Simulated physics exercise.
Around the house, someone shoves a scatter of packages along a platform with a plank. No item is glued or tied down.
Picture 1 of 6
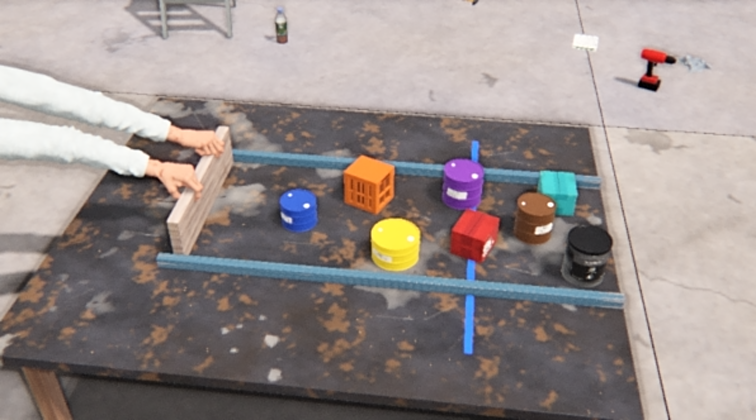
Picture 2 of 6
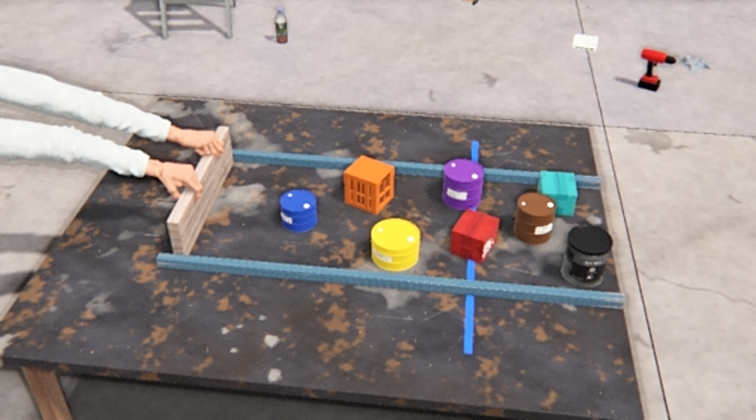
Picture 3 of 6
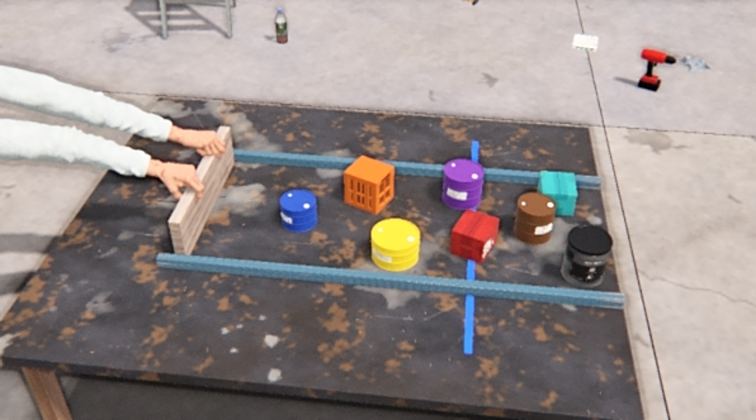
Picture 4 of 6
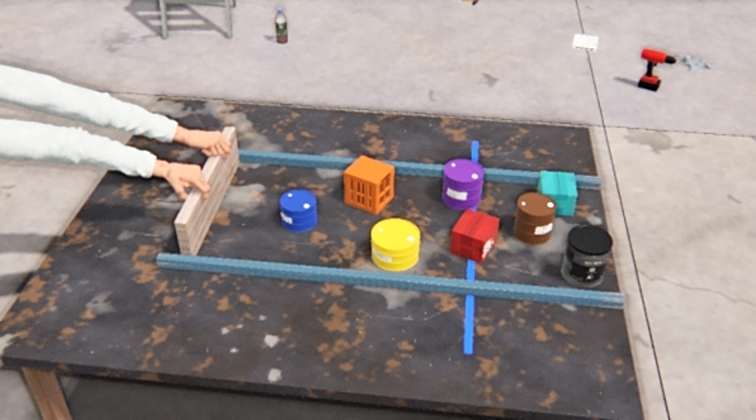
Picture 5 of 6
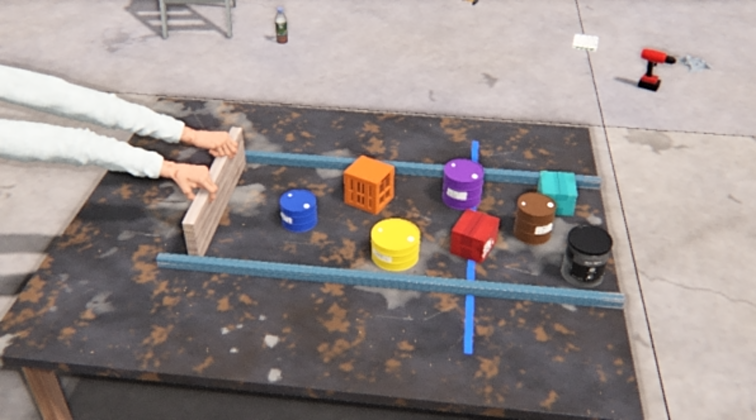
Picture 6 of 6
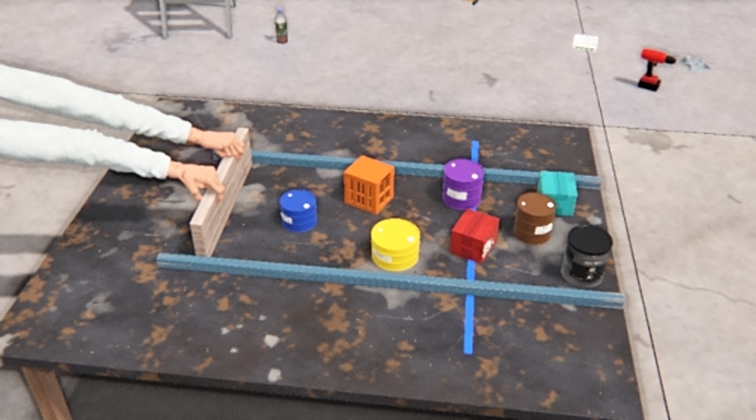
Two hands slide a wooden plank slightly right toward still, colorful containers on a dark table.
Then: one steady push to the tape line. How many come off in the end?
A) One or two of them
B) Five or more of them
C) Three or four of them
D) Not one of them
(D) Not one of them.
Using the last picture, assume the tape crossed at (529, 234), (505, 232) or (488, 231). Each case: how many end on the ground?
Counts per try, in order: 2 / 0 / 0.
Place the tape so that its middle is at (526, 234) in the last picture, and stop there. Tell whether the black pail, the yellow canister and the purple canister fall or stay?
The black pail remains in place; as for the yellow canister, it remains in place; and the purple canister remains in place.
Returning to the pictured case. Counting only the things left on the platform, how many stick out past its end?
The tally is 0.
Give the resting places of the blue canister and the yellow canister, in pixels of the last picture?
In the last picture they sit at about (491, 225) and about (496, 255).
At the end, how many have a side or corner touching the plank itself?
The answer is 3.
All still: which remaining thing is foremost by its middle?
The black pail, it is.
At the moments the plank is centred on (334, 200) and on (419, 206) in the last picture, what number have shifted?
I make it 1 at the first spot and 5 at the other.
Soon after, none off yet; black pail at rest near (586, 256); turquoise box at rest near (556, 193); brown canister at rest near (535, 219).
At rest, the number that fall off is zero.
